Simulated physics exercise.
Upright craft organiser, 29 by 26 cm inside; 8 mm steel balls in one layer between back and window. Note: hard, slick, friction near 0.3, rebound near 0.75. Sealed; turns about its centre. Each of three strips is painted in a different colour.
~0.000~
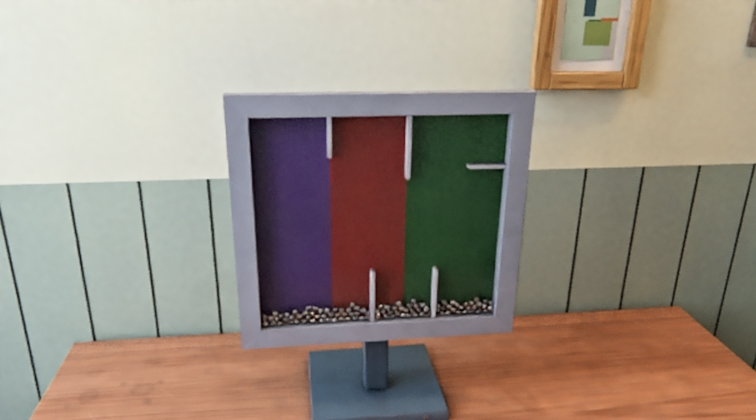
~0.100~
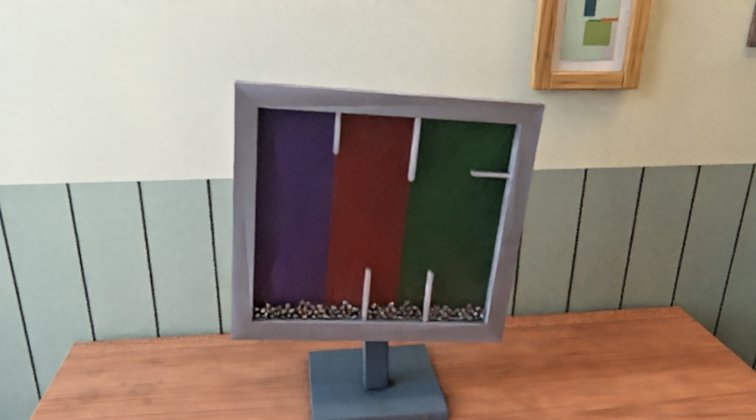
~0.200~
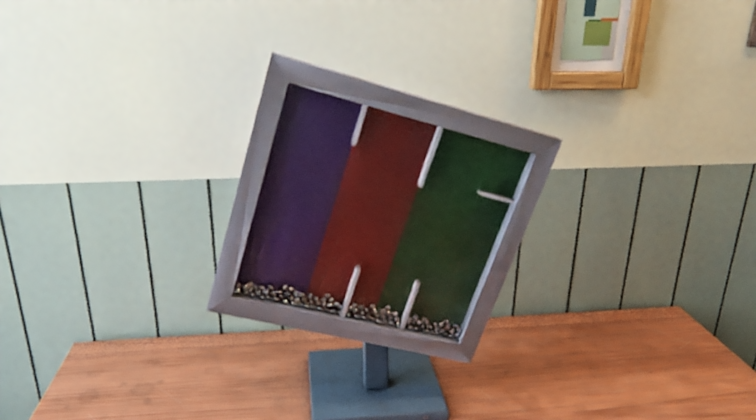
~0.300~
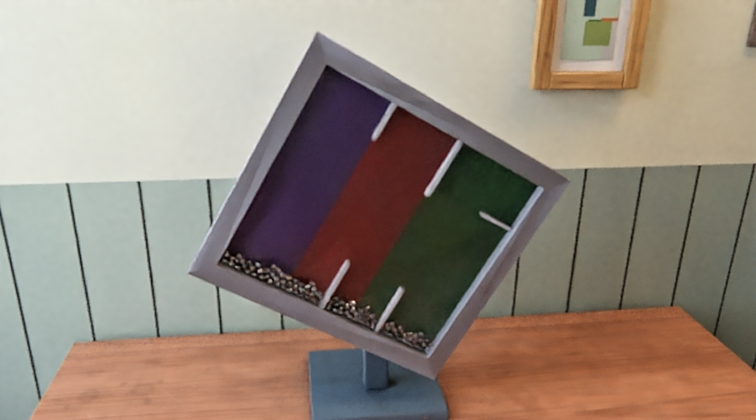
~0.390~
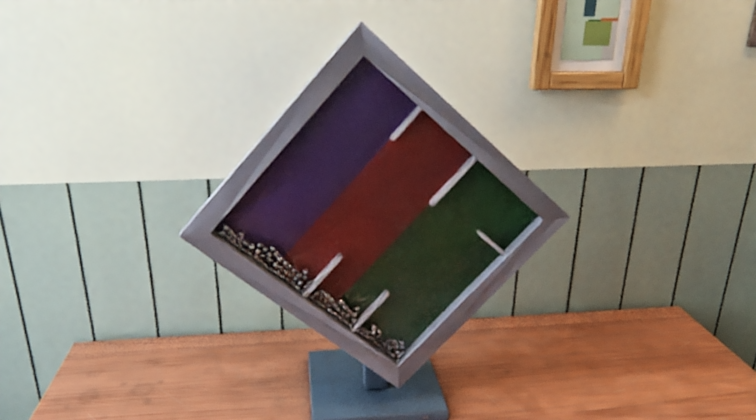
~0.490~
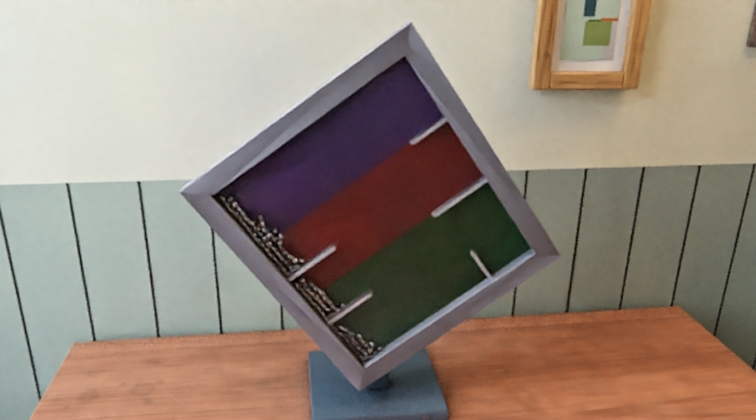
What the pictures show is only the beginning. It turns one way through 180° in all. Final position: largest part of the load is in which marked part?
Marked green.
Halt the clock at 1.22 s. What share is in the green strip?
Roughly 70 per cent.
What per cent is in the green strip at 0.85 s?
Share: Some 45 per cent.
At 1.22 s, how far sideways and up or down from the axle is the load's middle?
Left: About 3 cm; below: About 10 cm.
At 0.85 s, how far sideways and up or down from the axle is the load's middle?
The middle sits around 11 cm left of it and 1 cm below it.
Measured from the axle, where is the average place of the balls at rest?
It lies close to 6 centimetres left and 11 centimetres below.
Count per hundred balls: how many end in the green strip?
Share at rest: Approx. 70 %.
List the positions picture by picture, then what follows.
Level; about 100 balls; balls' middle (380, 312); highest (413, 300); red (368, 222), purple (293, 225), green (453, 219), in the first frame.
Turned 5° clockwise; balls' middle (372, 312); highest (301, 303), in the second frame.
Turned 17° clockwise; balls' middle (352, 310); highest (251, 283); wall ends (354, 143), (420, 185), (480, 192), (358, 268), (418, 282), in the third frame.
Turned 30° clockwise; balls' middle (333, 303); highest (226, 254), in the fourth frame.
Turned 42° clockwise; balls' middle (319, 295); highest (226, 227), in the fifth frame.
Turned 55° clockwise; balls' middle (305, 284); highest (222, 198); red (374, 212), purple (329, 155), green (421, 274), in the sixth frame.
After 0.85 s, it stands 101° clockwise; the balls' middle is 11 cm left of and 1 cm below the centre; red 50 %, purple 5 %, green 45 %.
After 1.22 s, it stands 150° clockwise; the balls' middle is 3 cm left of and 10 cm below the centre; red 30 %, green 70 %.
After 1.53 s, it stands 180° clockwise; the balls' middle is 8 cm left of and 10 cm below the centre; red 30 %, green 70 %.
Settled by 2.9 s, it stands 180° clockwise; red 30 %, purple 0 %, green 70 %.
